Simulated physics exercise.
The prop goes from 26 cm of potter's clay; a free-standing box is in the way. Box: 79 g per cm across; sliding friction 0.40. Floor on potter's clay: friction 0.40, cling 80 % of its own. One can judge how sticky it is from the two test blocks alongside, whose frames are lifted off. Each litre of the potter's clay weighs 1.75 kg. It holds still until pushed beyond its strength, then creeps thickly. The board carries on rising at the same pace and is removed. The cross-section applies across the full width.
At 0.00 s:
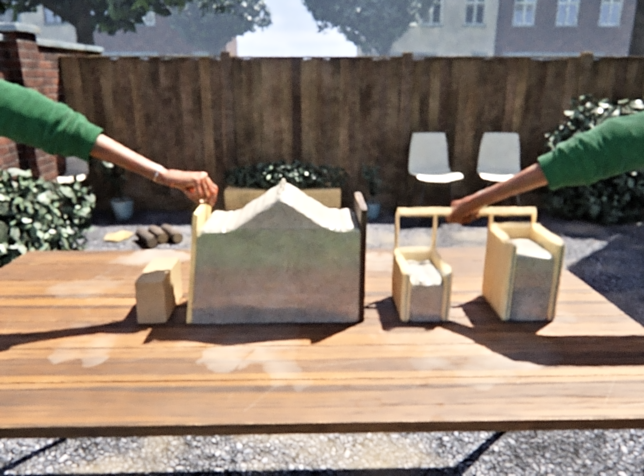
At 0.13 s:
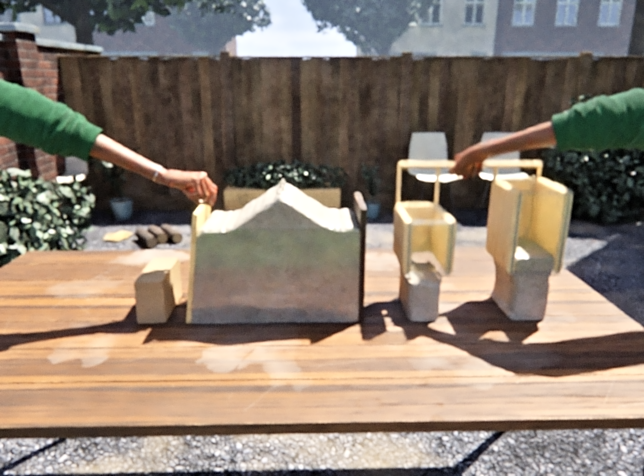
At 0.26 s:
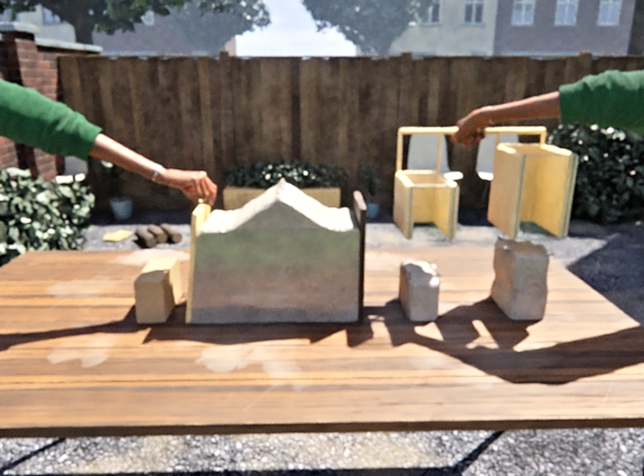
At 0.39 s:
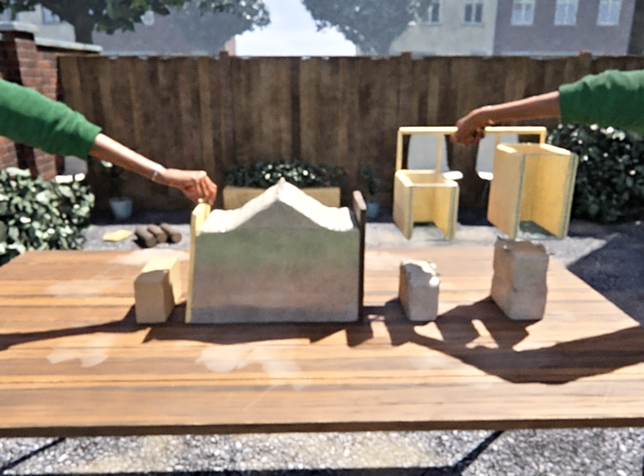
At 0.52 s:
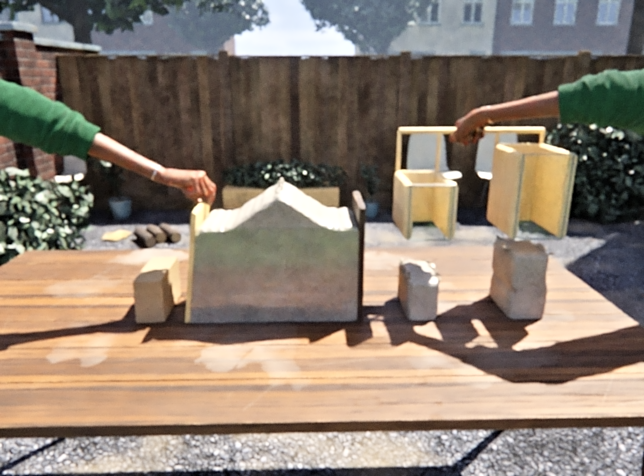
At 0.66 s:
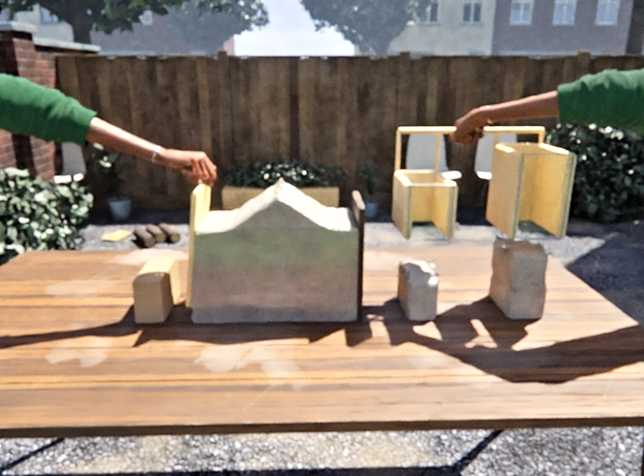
A large grey block of clay with a peaked top stands between upright boards on a wooden table, seen from the front in a sunny yard with a brown fence and white chairs behind. A small tan box sits at its left, and two pale yellow casings cover smaller clay blocks at right. A green-sleeved arm lifts both casings off together, then the hand at left raises the pale board slightly, the camera still.
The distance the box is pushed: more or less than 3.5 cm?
Count on something tinier than 3.5 cm.
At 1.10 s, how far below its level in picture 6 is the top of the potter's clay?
Roughly 0.0 centimetres, give or take.
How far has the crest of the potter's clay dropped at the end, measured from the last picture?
By my estimate, near 4.5 cm.
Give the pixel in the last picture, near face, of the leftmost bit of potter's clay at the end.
You'll find it somewhere near (167, 321) on the near face.
After 0.86 s, the box has not moved.
After 1.10 s, the box has not moved.
After 1.35 s, the box has not moved.
After 1.59 s, the box has not moved.
After 2.16 s, the box has not moved.
